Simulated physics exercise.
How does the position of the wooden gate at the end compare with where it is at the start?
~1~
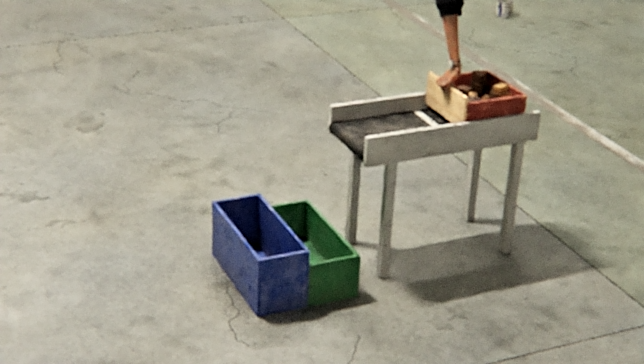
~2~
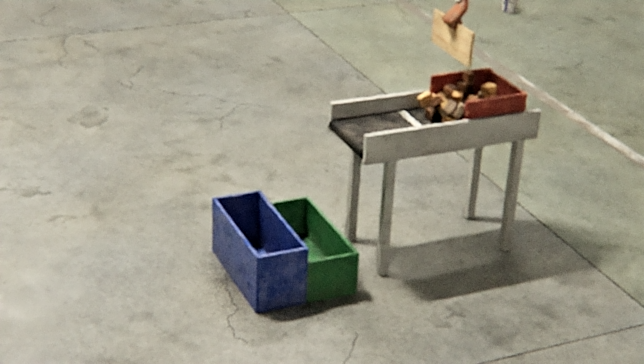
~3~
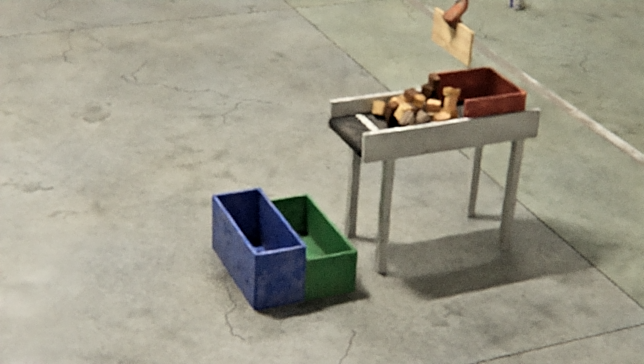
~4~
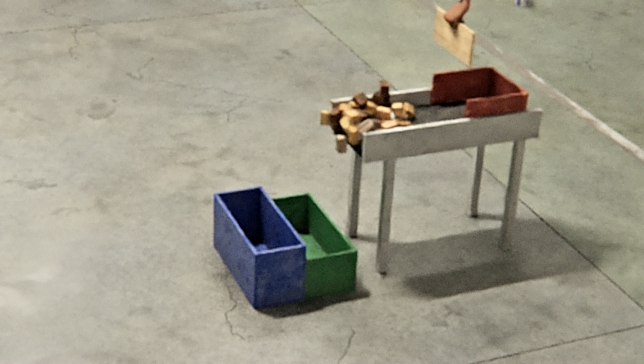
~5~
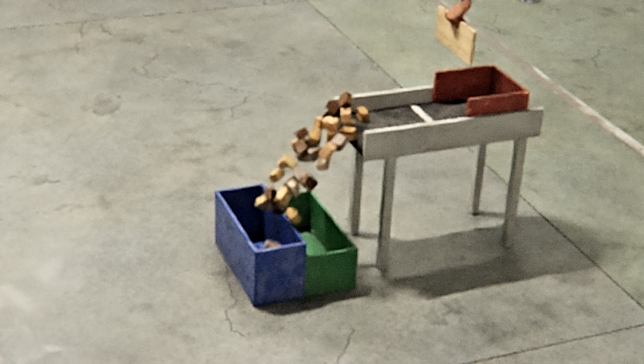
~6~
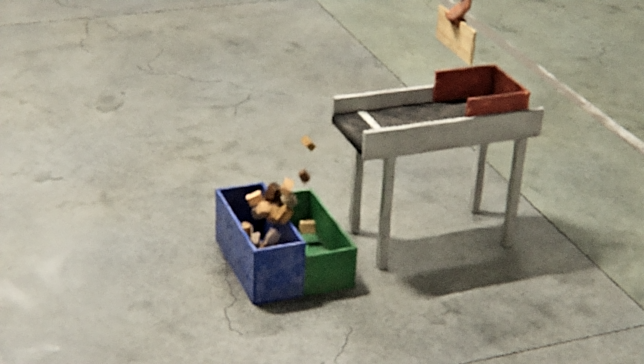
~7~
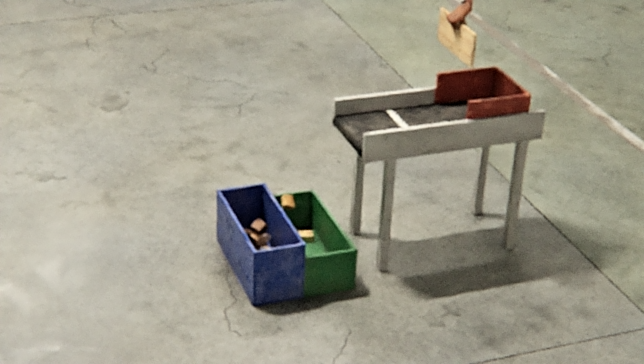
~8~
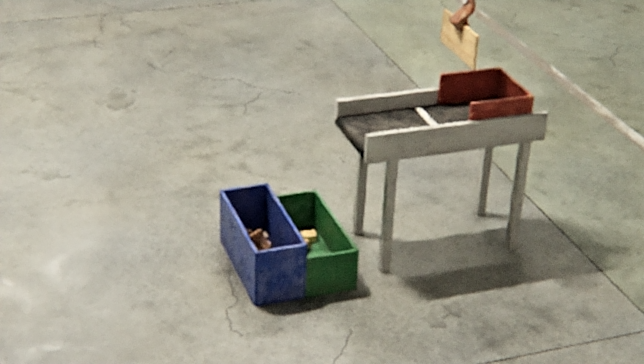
At the start the gate stands on the belt at the open side of the red pen, closing it off. At the end it is held up in the air above the pen, leaving that side open.
The footage shows a hand lifting a wooden gate from a red pen on a belt, letting a heap of wooden blocks ride left and tumble off the end, most landing in the blue tote and a few in the green box, leaving the belt empty.
